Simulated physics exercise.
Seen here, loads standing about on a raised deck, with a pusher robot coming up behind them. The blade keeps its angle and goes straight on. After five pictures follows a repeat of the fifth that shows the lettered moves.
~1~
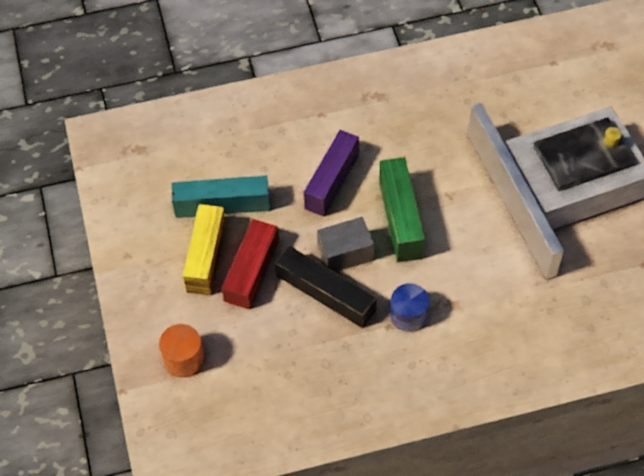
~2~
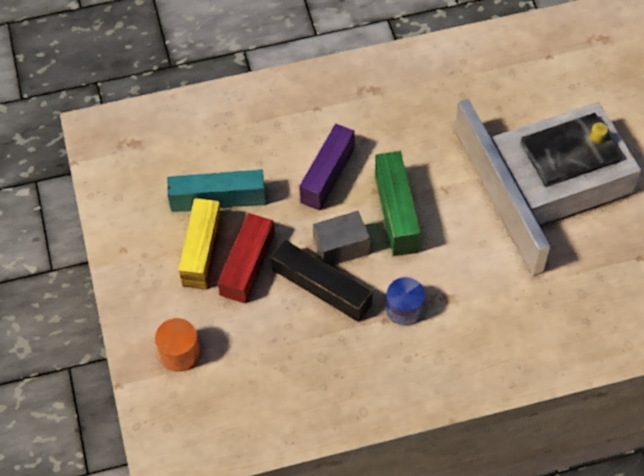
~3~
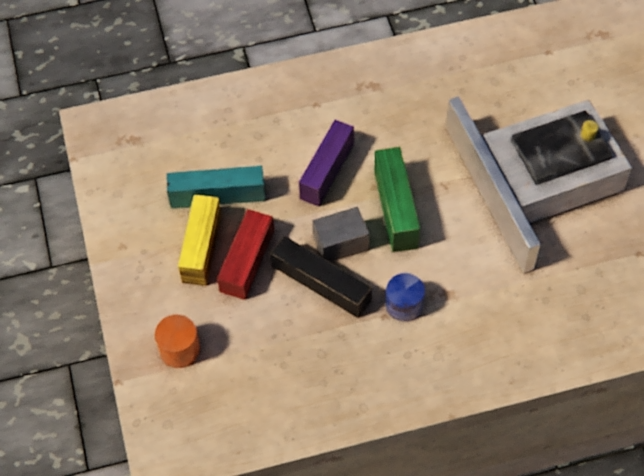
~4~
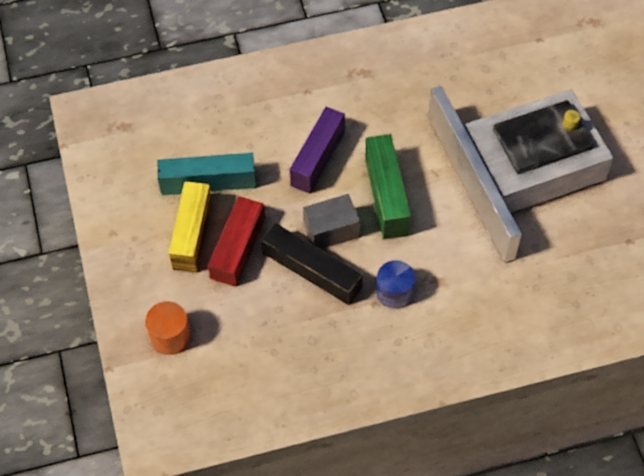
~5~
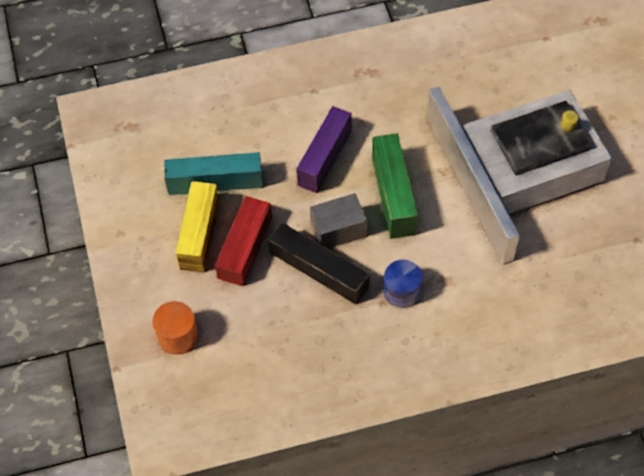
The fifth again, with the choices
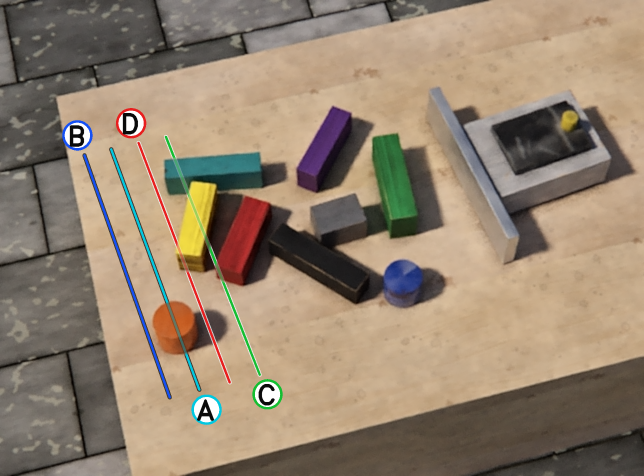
A grey pusher robot with a broad upright blade stands at the right of a pale raised deck above grey paving, seen from high up at a slant. Left of it lie teal, yellow, red, purple, green and black sticks around a grey block, with a blue canister near the black stick and an orange one at lower left. The robot creeps left towards the still loads, then barely moves, as the camera shifts slightly.
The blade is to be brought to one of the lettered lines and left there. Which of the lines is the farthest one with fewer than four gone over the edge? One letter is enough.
A.
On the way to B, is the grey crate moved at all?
Yes.
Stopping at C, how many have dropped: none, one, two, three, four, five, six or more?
In all, none.
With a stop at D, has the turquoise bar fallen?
By then, no.
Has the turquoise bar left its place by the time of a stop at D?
By then, yes.
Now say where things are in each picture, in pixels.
Black stick (325, 287); blue canister (410, 308); green stick (401, 210), in the first picture.
Robot (565, 150); purple stick (328, 167), in the second picture.
Robot (555, 148); red stick (247, 254), in the third picture.
Robot (537, 138); orange canister (168, 328), in the fourth picture.
Robot (536, 138); black stick (319, 264); blue canister (403, 284); green stick (394, 186), in the fifth picture.
On the copy, A at (153, 263); B at (125, 270); C at (210, 250); D at (182, 256).
On A. First, robot (424, 165); blue canister (375, 294); purple stick (303, 148).
Then, robot (310, 191); orange canister (172, 333); turquoise bar (135, 166).
Finally, robot (220, 213); yellow stick over the edge; red stick over the edge; two fallen.
By contrast, B drops five; C is within the limit but short; D is within the limit but short.
